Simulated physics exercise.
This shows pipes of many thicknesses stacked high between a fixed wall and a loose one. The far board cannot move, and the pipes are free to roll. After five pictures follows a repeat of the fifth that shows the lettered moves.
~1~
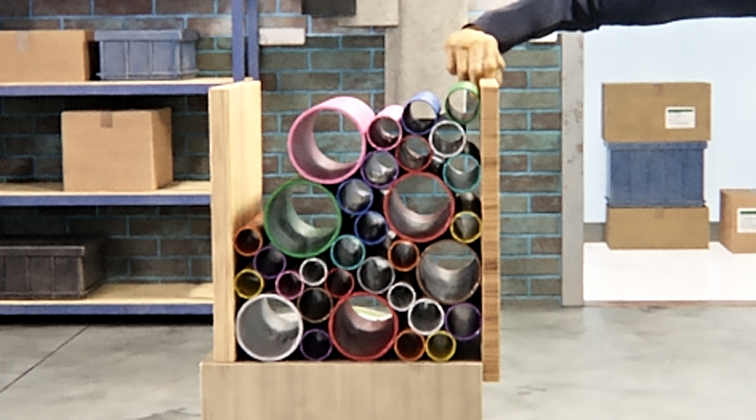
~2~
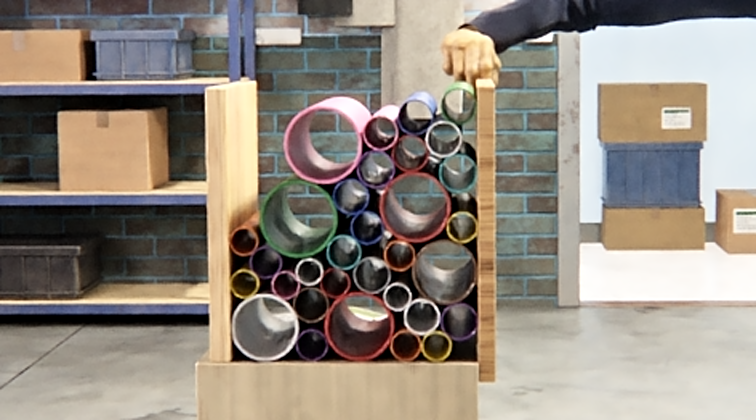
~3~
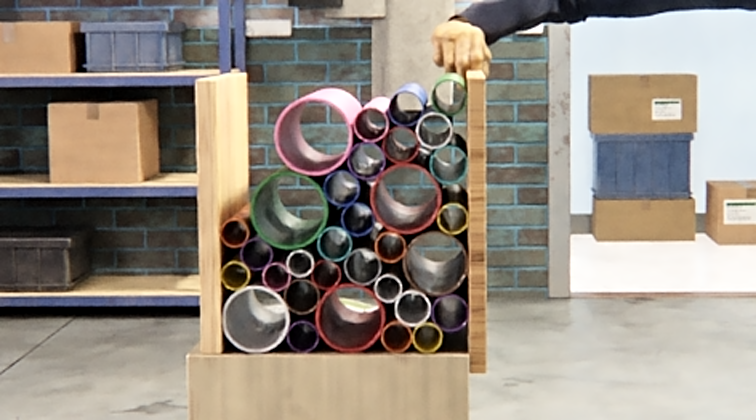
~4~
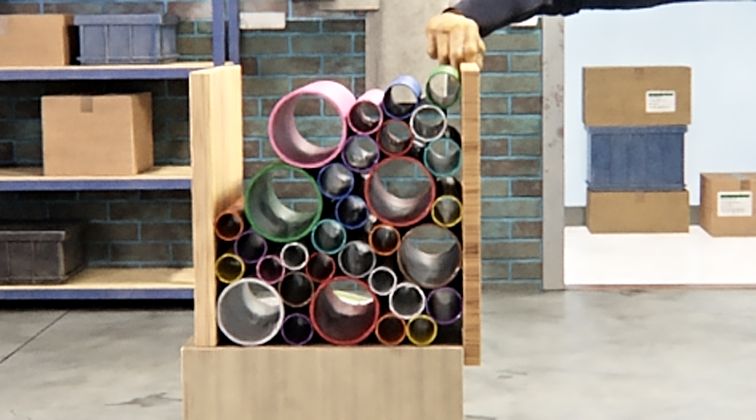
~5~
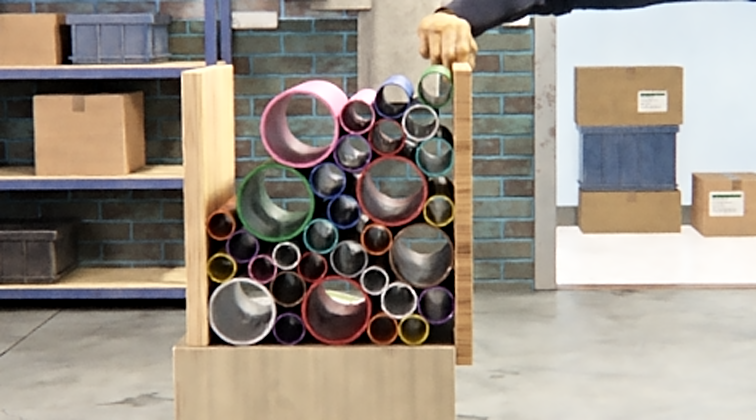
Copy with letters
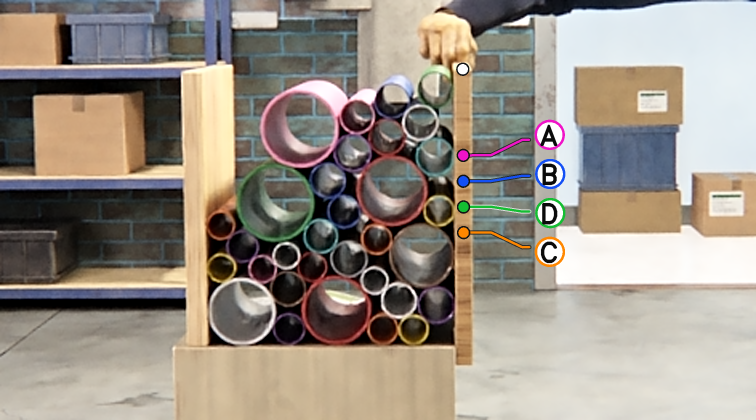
The view drifts slightly to the right and down, so the whole scene slides a little left and upward. A hand rests on top of the right wooden board throughout, while the colourful pipes stay stacked between the two boards, with no visible rolling among them.
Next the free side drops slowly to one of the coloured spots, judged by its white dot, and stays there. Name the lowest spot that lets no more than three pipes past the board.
Lower it to B and no more.
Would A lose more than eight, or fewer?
At A, fewer than eight.
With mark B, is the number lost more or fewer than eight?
At B, fewer than eight.
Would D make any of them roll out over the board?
At D: Yes.
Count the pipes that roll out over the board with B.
It comes to one.
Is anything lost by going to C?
At C: Yes.
On the copy, A at (463, 156); B at (463, 181); C at (463, 233); D at (463, 207); the white dot at (463, 70).
On B. First, top of the board (455, 123).
Then, top of the board (455, 181).
Finally, top of the board (455, 181), one out over the board.
By contrast, A none out over the board; C four out over the board; D four out over the board.
